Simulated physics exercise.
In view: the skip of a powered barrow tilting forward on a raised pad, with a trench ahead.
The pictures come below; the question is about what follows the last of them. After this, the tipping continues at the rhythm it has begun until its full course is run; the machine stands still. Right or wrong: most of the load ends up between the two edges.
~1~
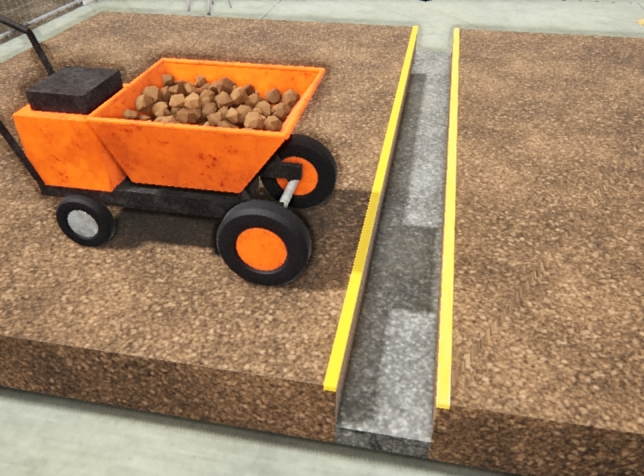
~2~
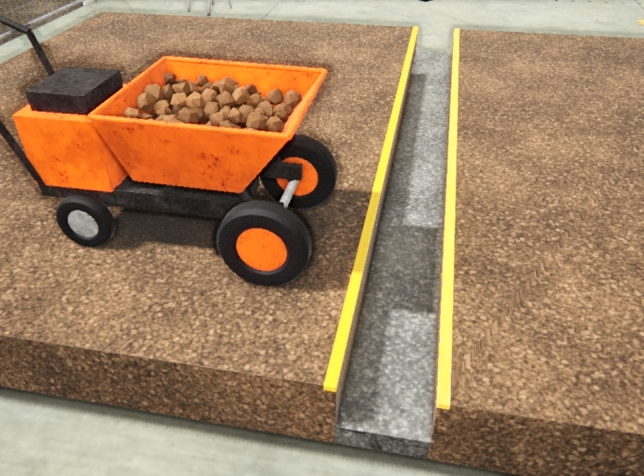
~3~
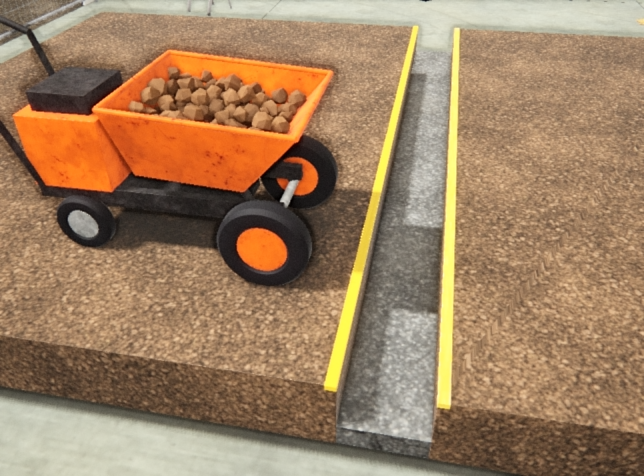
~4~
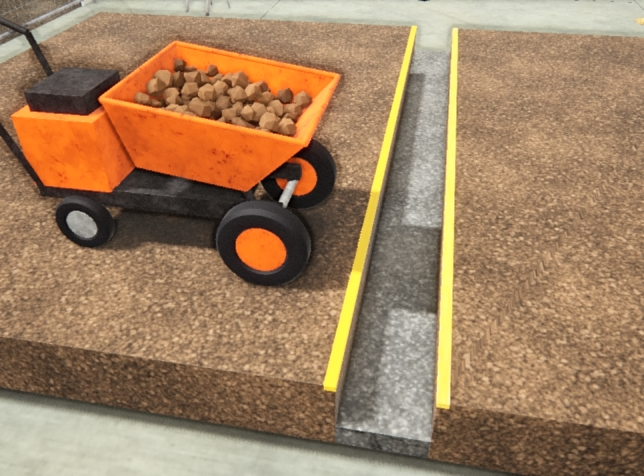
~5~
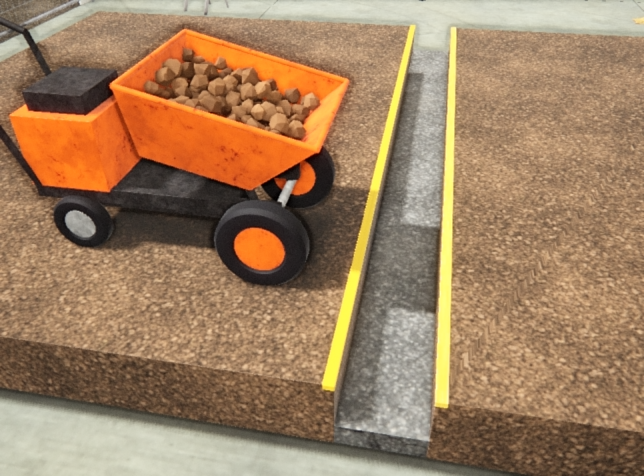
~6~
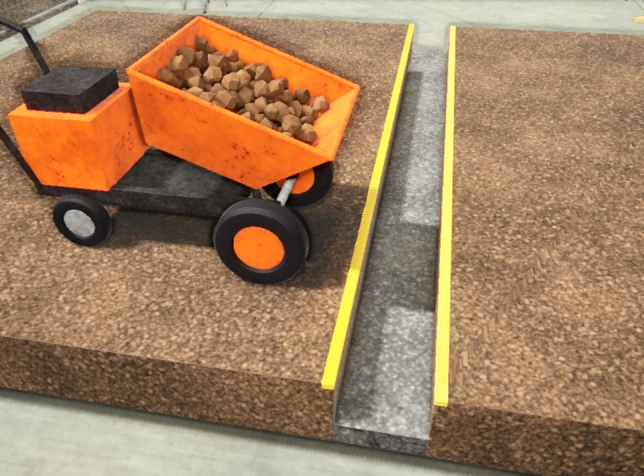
Right.
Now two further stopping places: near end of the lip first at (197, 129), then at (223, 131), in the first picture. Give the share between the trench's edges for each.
80 per cent, then 100 per cent.
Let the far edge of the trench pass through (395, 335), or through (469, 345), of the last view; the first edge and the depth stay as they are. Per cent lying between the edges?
The share would be 10 % first and 90 % second.
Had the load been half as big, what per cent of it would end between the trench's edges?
Roughly 90 percent of the load.
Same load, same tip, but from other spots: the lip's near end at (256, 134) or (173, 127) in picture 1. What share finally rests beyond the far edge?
10 and 0 percent, in that order.
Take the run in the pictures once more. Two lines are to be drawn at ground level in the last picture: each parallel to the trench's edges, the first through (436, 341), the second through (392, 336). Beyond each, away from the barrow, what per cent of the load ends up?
Roughly 30 and 70 percent.
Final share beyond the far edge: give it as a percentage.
35 per cent.
Soon after the last picture, skip tipped steeply; all in the skip.
A little later, skip tipped right over; about half in the skip; about a quarter in or heaped over the trench; a small part beyond it; a small part falling.
Later still, skip tipped right over; a stray few in the skip; about two thirds in or heaped over the trench; about a third beyond it.
At rest, skip tipped right over; about two thirds in or heaped over the trench; about a third beyond it.
